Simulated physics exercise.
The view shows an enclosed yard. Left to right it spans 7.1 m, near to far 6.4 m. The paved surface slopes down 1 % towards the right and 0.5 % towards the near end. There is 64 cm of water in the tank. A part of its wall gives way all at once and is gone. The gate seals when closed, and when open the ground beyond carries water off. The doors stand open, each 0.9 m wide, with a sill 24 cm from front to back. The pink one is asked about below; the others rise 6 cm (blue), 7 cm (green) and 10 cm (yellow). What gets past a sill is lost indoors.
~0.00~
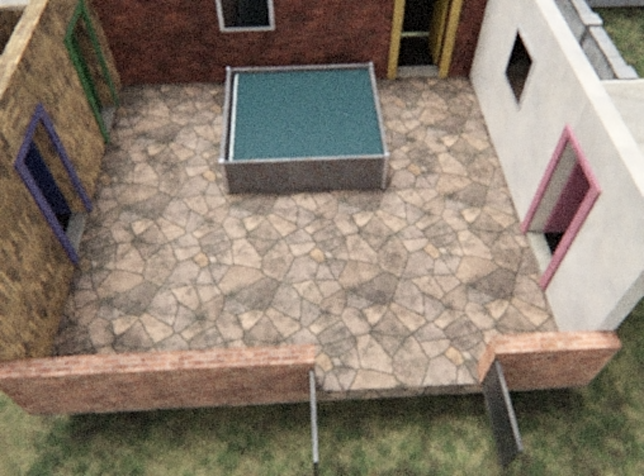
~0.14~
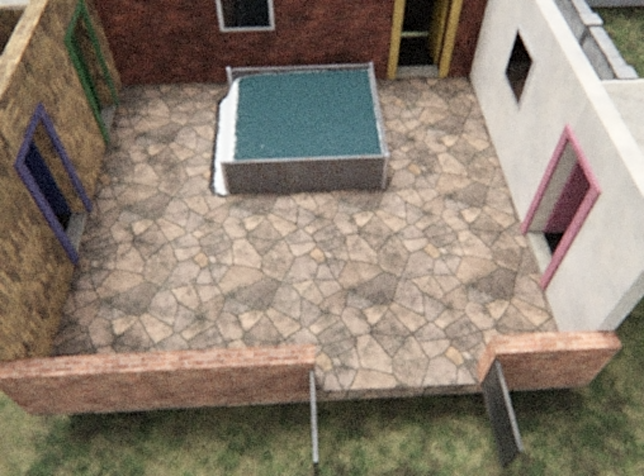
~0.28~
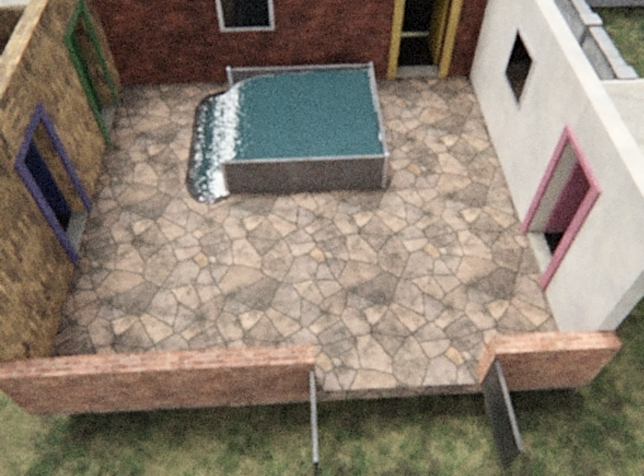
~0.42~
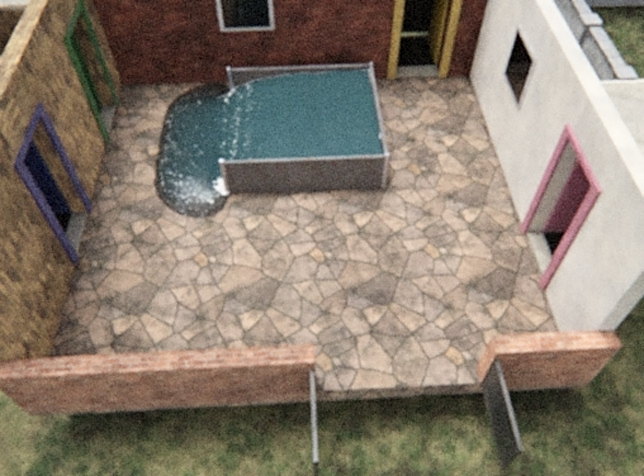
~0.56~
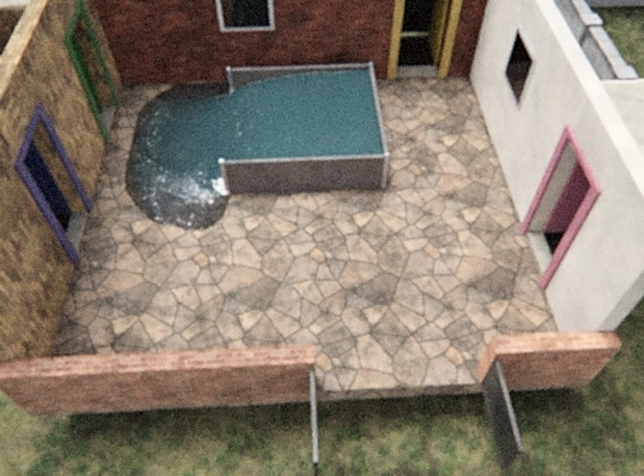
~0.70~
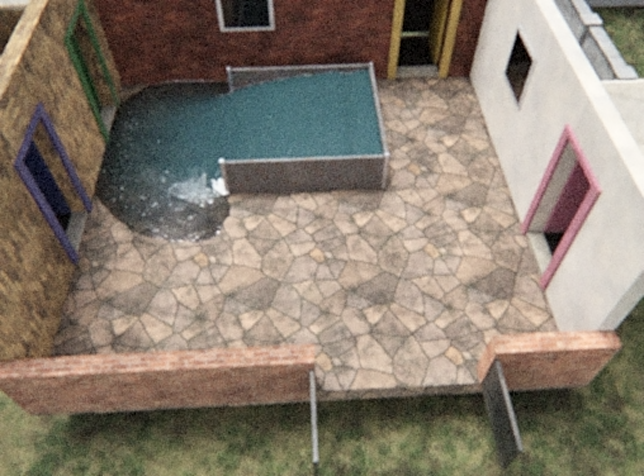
Water pours from the left side of a rectangular tank as that wall vanishes, foaming at first, then spreading across the stone-paved yard in a widening, rounded dark pool that extends toward the green and blue doorways.
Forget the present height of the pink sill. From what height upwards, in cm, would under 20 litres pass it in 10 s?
At least 8.5 cm or so.
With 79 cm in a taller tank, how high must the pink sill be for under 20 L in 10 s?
Then roughly 11.5 cm.
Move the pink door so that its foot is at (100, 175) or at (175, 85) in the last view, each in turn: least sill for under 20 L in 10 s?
Roughly 33 and 23 cm.
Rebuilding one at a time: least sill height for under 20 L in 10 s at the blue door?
Roughly 17 cm at blue.
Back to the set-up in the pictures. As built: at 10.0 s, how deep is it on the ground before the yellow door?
Some 3.0 cm.
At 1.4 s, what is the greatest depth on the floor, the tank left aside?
Roughly 40 cm.
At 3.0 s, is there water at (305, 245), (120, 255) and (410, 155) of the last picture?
In turn: Not reached, wet, dry.
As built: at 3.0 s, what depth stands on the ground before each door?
In cm: Pink 0, blue 16, green 33, yellow 0.
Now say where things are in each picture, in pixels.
The tank at (302, 113) is whole and still, 64 cm deep; the pink door at (554, 216) is dry, in the first picture.
The gap is at (231, 135), the front 0.2 m out at (215, 190); the back of the tank holds 64 cm, in the second picture.
Water pours out at (231, 136) and has run 0.7 m, to (191, 188); about 11 cm deep outside, 64 cm at the back, in the third picture.
Water pours out at (232, 137) and has run 1.3 m, to (165, 137); about 10 cm deep outside, 64 cm at the back, in the fourth picture.
The front is at (129, 180), 1.7 m from the gap at (232, 137); 5.4 m2 of floor is wet, 64 cm left at the back, in the fifth picture.
The gap is at (232, 137), the front 2.3 m out at (97, 184); the back of the tank holds 63 cm; the pink door at (554, 216), 5.6 m from the gap, is still 5.1 m from the nearest water, in the sixth picture.
After 1.4 s water covers 25 % of the floor, deepest (40 cm) near (104, 157); it has not reached the pink door.
After 3.0 s water covers 35 % of the floor, deepest (33 cm) near (104, 157); it has not reached the pink door.
After 10.0 s water covers 90 % of the floor, deepest (13 cm) near (553, 327); 12 cm at the pink door, 10 litres in over its 10 cm sill.
At the pink door as built, the water arrived by 6.0 s and peaked near 12 cm at 7.6 s.
With a sill of 6.5 cm, 48 litres would have come in within the 10 s; with 10.5 cm, 7 litres. So under 20 litres takes about 8.5 cm.
